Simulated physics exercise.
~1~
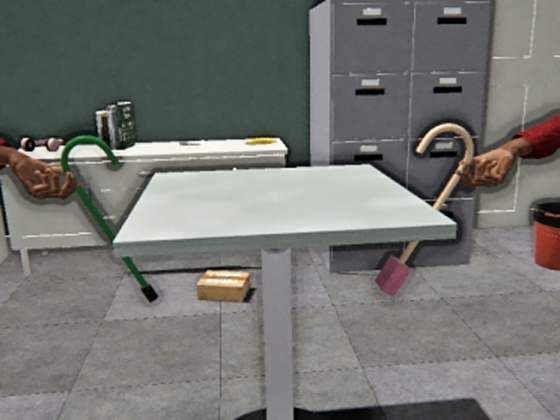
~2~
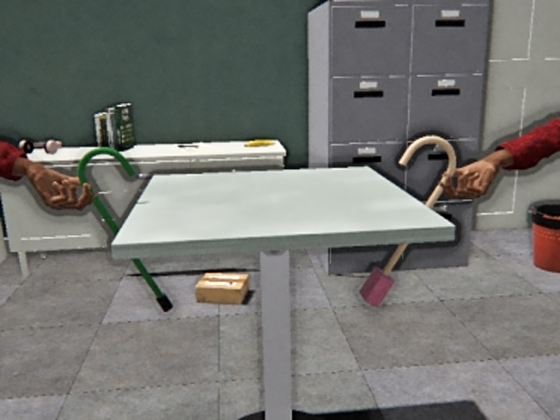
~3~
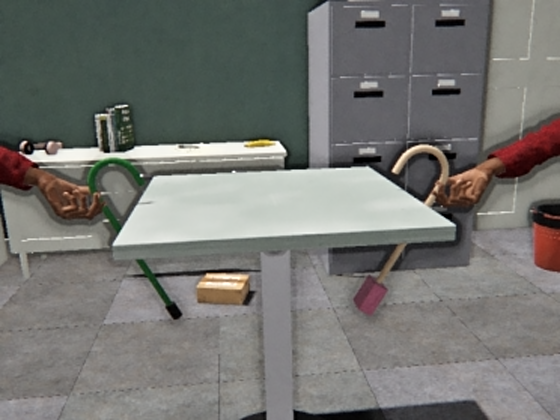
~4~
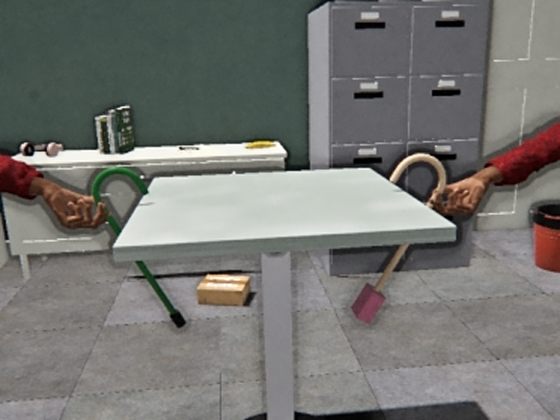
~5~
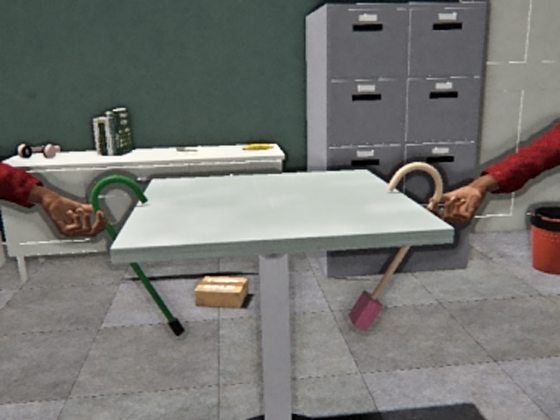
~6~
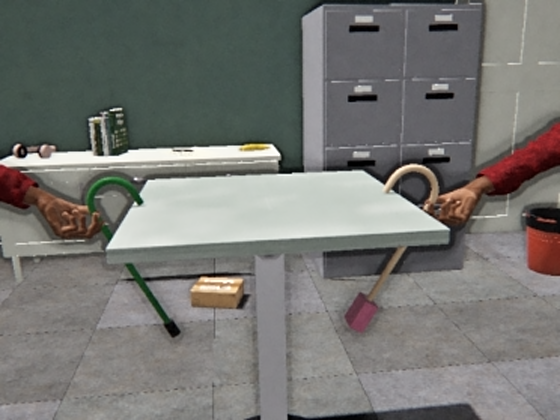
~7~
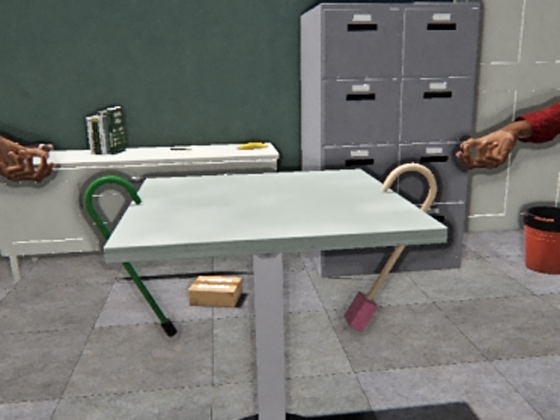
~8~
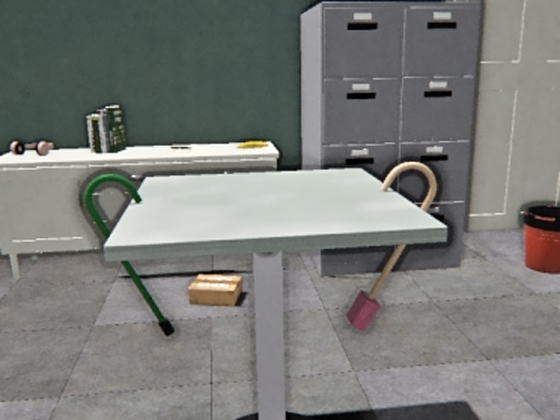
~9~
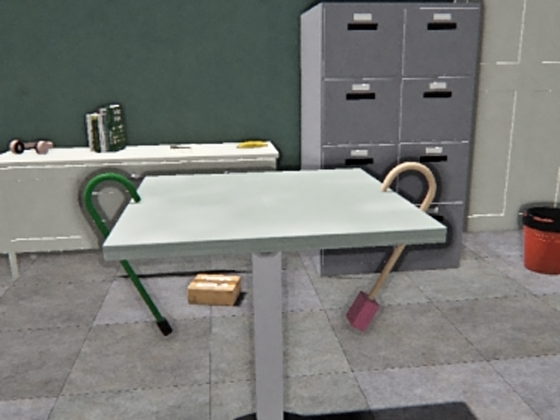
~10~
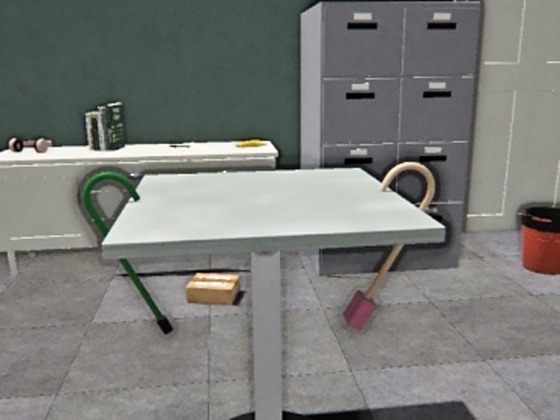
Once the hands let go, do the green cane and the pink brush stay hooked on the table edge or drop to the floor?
The green cane stays hooked on the left edge of the table, and the pink brush stays hooked on the right edge.
